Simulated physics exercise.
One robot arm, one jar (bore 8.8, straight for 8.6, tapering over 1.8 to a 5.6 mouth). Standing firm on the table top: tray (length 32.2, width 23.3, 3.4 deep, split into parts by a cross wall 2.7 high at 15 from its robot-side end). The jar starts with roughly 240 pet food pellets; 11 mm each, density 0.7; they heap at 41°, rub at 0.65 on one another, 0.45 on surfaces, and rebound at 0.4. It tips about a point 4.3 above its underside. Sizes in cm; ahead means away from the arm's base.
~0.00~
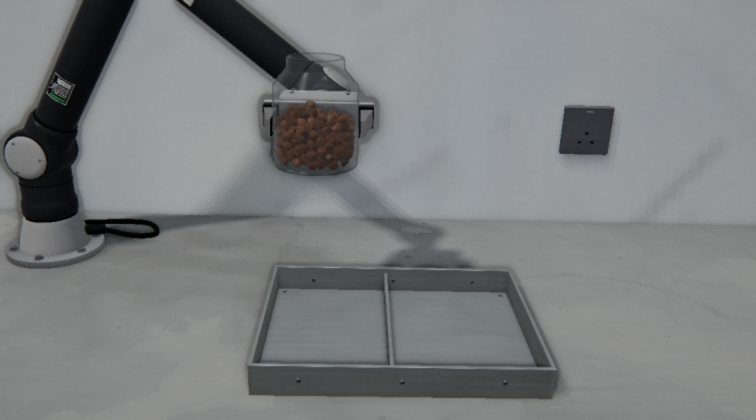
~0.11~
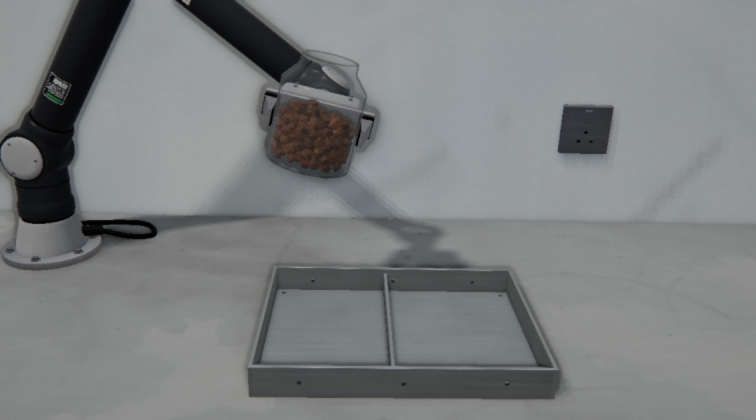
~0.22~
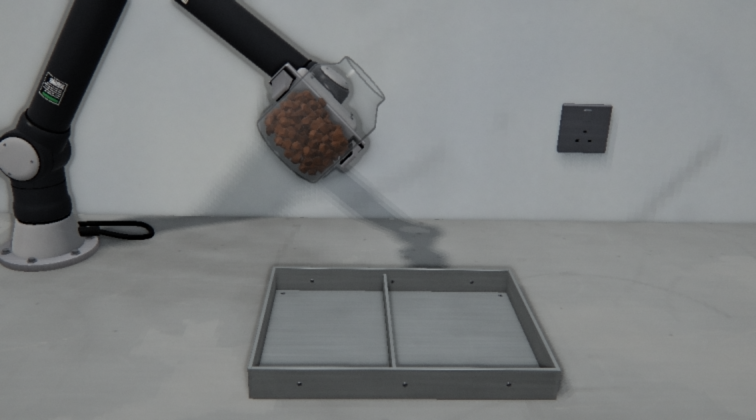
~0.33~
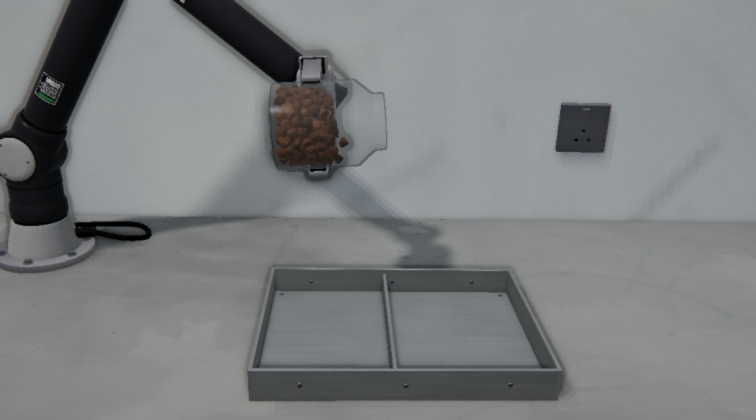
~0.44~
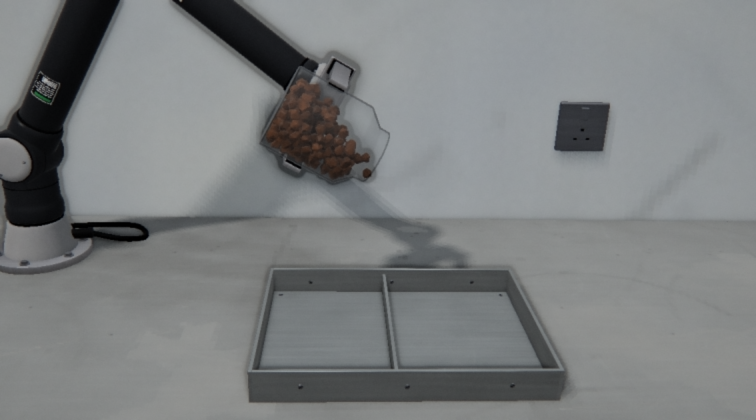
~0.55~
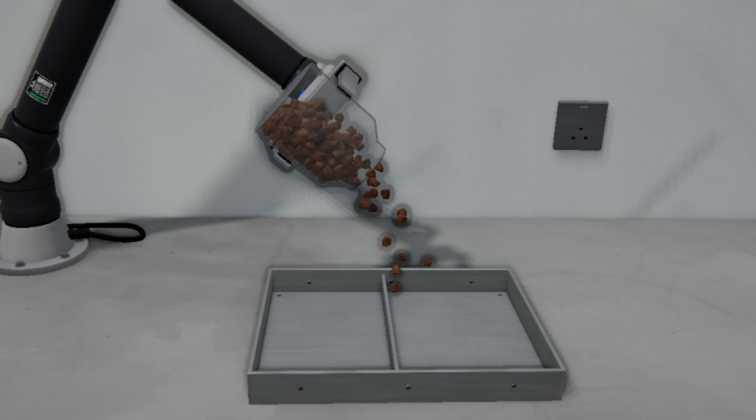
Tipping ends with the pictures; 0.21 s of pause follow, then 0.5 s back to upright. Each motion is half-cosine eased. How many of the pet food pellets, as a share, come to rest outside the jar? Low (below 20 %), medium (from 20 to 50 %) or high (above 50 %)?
A medium share, from 20 to 50 %, ends outside the jar.
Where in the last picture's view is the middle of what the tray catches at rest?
At about (421, 332).
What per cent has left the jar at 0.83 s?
About 25 per cent by then.
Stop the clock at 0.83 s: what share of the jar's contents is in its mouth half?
Some 65 per cent.
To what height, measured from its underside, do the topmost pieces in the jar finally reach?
About 6.5 cm.
By 0.83 s, tipped 124°, highest piece 28 above the table; 178 in the jar, 42 in the far-side part, 17 in the robot-side part, 8 in flight or on a rim.
By 1.12 s, tipped 24°, highest piece 31 above the table; 171 in the jar, 53 in the far-side part, 20 in the robot-side part, 1 in flight or on a rim.
By 1.46 s, upright, highest piece 29 above the table; 171 in the jar, 54 in the far-side part, 20 in the robot-side part.
By 2.16 s, upright, highest piece 29 above the table; 171 in the jar, 54 in the far-side part, 20 in the robot-side part.
Final count, 171 in the jar, 54 in the far-side part, 20 in the robot-side part. That is 30 % outside the jar.
